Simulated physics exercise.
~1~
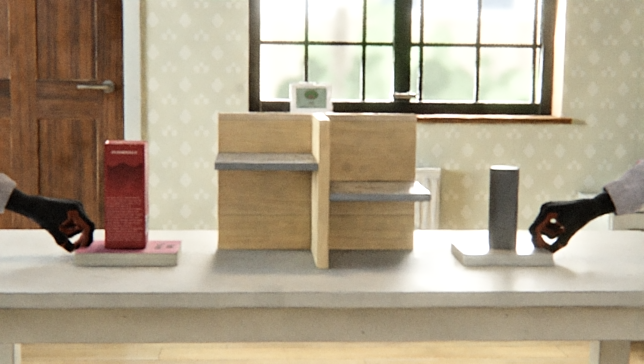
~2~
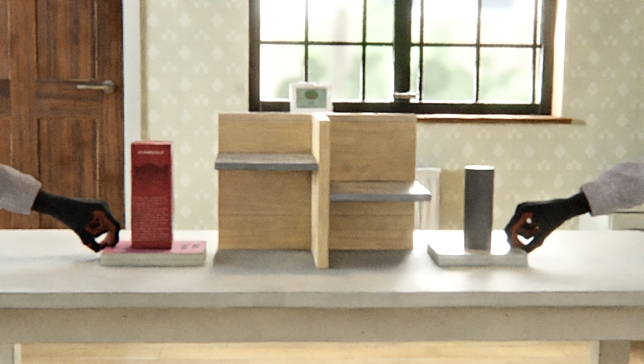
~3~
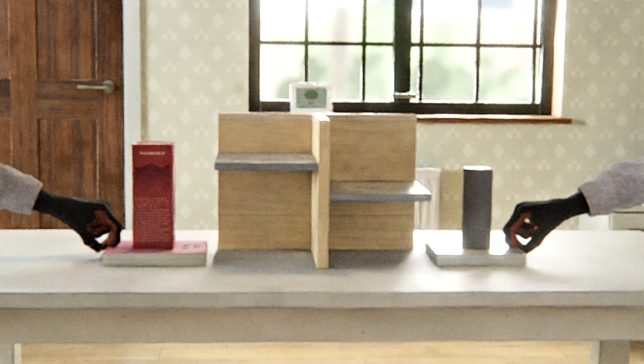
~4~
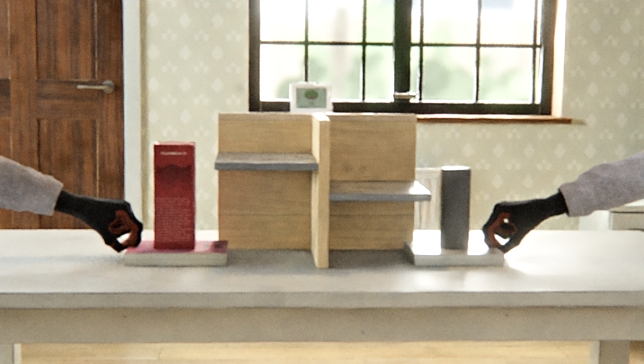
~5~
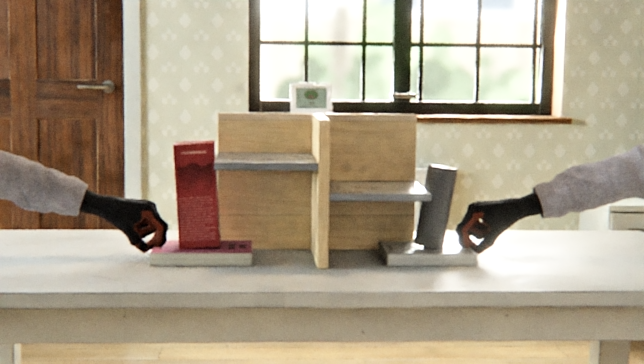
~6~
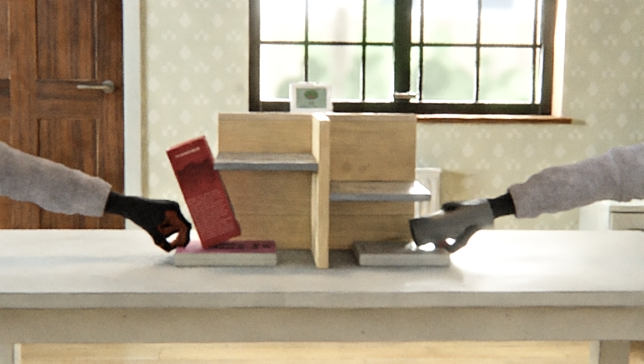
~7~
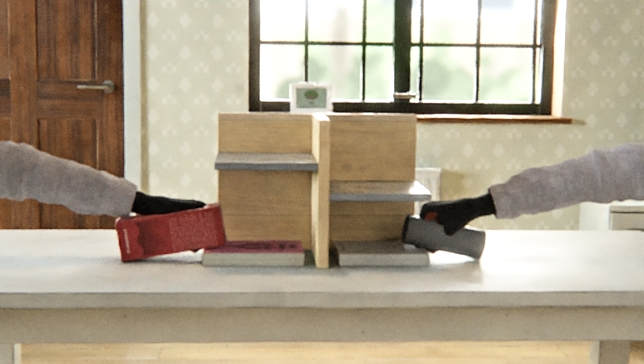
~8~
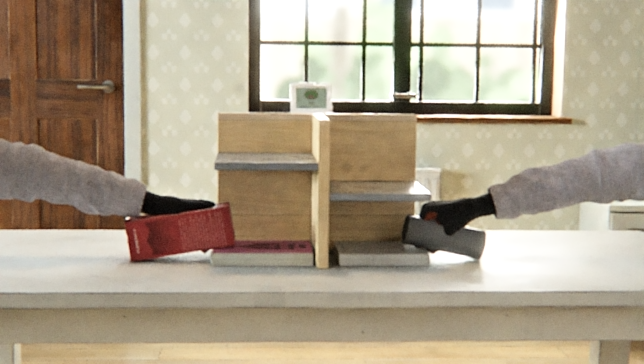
A red carton on a pink book at the left and a grey cylinder on a white book at the right stand on a pale table, seen from the front in a room with a window and wooden door. Two black-gloved hands push the books inward toward a wooden unit with two grey shelves. The carton and cylinder ride upright until they reach the shelves, then both tip outward. The cylinder topples first, and the carton follows. The books slide on beneath the shelves, while both fallen things end on their sides outside, by the hands.
